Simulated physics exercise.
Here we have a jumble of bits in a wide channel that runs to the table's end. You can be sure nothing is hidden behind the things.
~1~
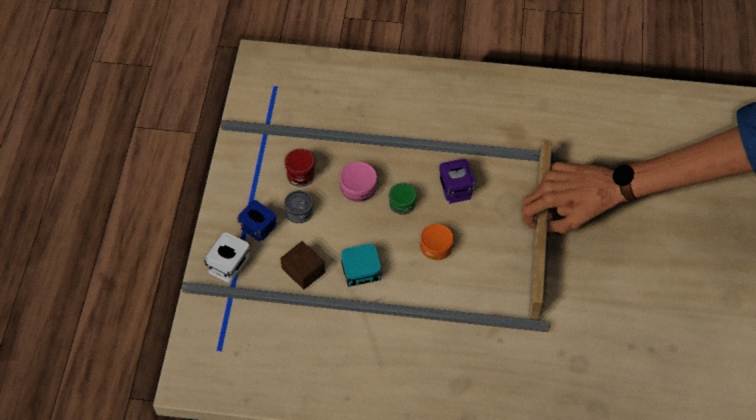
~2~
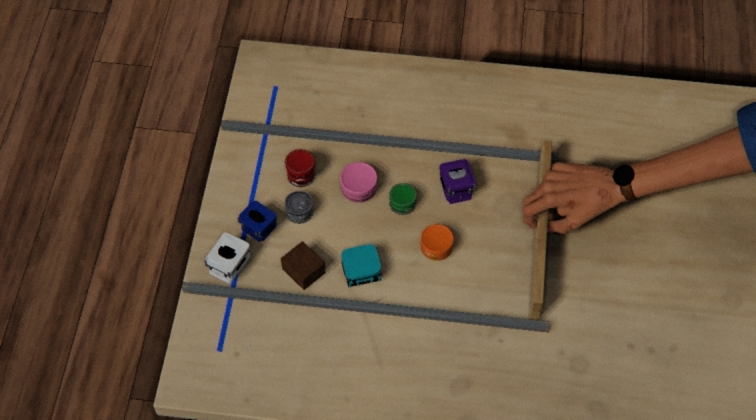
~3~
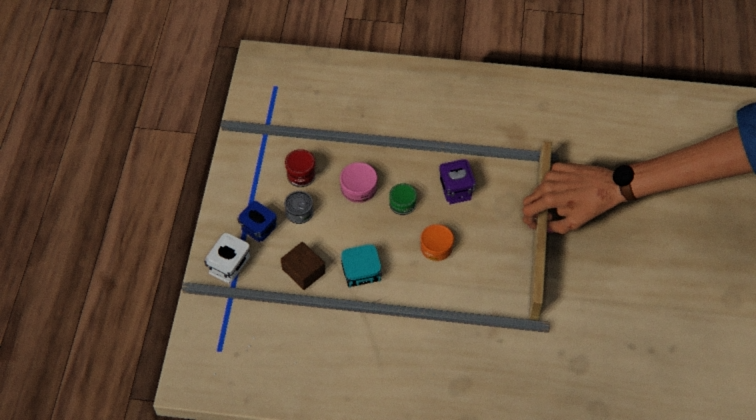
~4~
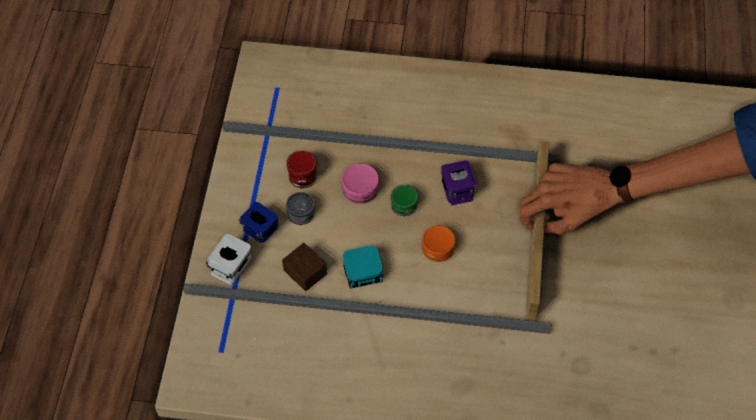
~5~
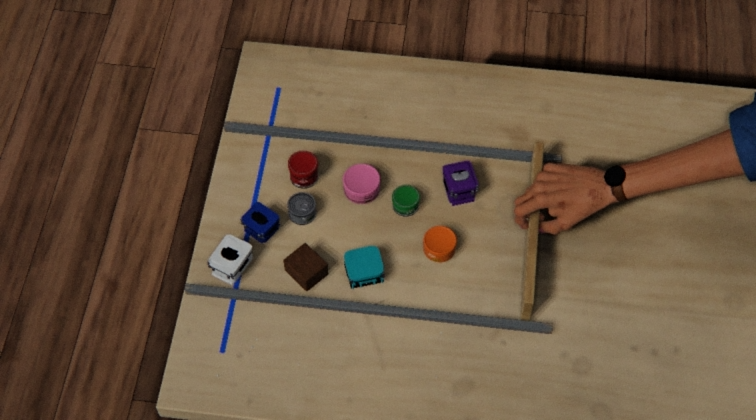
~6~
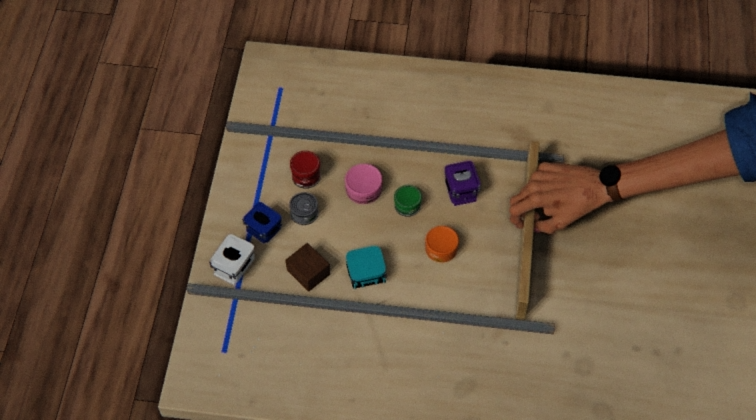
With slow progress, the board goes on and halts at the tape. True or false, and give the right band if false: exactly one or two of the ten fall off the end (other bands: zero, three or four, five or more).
True.
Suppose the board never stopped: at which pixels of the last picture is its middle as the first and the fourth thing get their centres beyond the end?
I'd say close to (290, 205), then close to (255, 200).
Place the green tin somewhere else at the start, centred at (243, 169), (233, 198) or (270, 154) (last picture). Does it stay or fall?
Spot by spot, it drops away, then stays put, then stays put.
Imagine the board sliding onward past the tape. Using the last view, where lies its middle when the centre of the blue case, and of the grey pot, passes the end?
First one: Around (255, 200). Other one: Around (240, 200).
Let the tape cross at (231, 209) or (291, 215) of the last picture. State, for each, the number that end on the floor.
6 and 0.
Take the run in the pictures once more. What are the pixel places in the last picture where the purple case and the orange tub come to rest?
I'd say approximately (250, 157) and then (235, 221).
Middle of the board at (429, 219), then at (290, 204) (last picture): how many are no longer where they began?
At first I count 2, and then 10.
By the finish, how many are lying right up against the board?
All in all, 4.
Early on, none off yet; white case at rest near (233, 260); blue case at rest near (263, 223); red pot at rest near (306, 170).
A while later, none off yet; white case at rest near (233, 260); blue case at rest near (263, 223); red pot travelled about its own width near (267, 162).
Finally, the number that fall off is one or two; lost, red pot and white case.
